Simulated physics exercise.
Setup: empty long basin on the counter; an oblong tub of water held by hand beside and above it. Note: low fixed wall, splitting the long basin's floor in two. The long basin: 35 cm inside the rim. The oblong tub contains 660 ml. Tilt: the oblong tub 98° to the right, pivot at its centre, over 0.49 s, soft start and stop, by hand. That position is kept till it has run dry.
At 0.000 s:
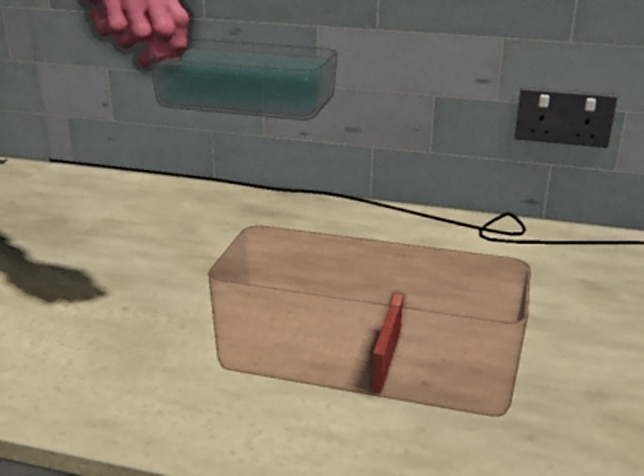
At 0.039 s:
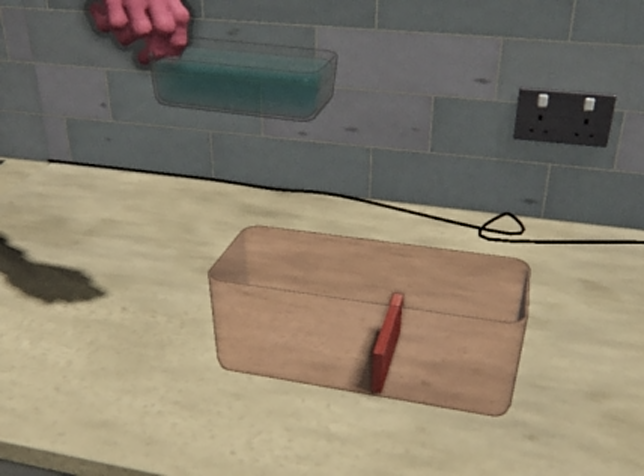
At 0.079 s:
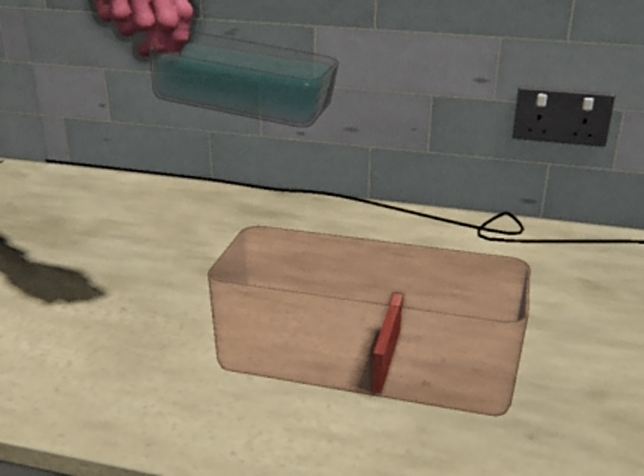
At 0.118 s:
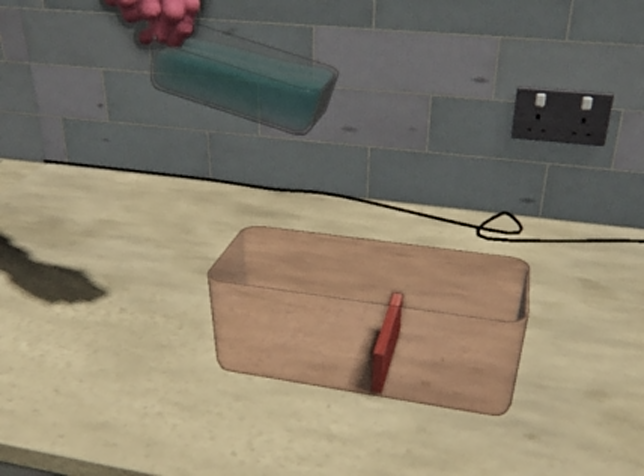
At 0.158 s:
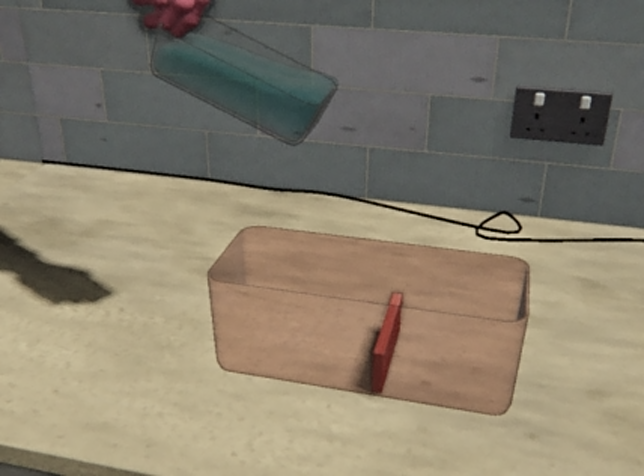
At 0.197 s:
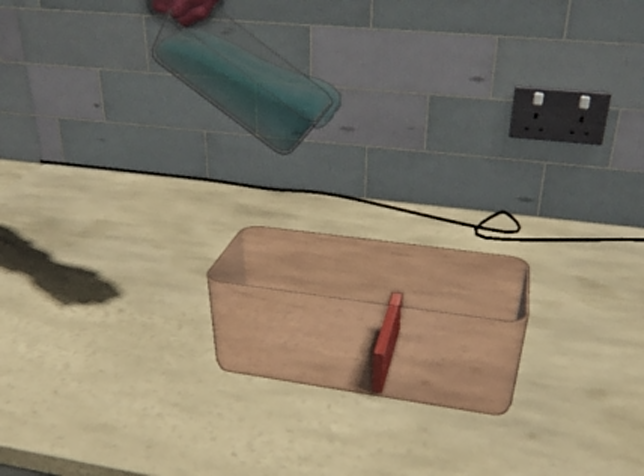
A pink-gloved hand tilting a clear tub of teal water down to the right above an empty basin with a red divider.
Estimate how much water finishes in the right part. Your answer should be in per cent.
I would say 32 per cent.
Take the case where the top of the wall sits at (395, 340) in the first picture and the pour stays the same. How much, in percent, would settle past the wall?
30 per cent.
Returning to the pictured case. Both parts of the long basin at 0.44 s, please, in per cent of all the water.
About 24 % left, 2 % right.
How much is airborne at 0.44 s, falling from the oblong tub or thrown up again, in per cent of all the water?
Estimate: About 64 % of all of it.
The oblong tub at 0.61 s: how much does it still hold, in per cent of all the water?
Around 2 in a hundred is still there.
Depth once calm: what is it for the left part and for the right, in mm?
14 mm left, 12 mm right.
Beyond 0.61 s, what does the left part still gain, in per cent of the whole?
I'd say near 10 percent.
After 0.44 s the tilt is 95° and 9 per cent is still to pour, 24 is left of the wall and 2 right of it.
After 0.61 s the tilt is 98° and 2 per cent is still to pour, 47 is left of the wall and 35 right of it.
After 0.79 s the tilt is 98° and 0 per cent is still to pour, 54 is left of the wall and 32 right of it.
After 0.99 s the tilt is 98° and 0 per cent is still to pour, 56 is left of the wall and 32 right of it.
In the end 57 per cent lies left of the wall, 32 right of it and 12 outside.
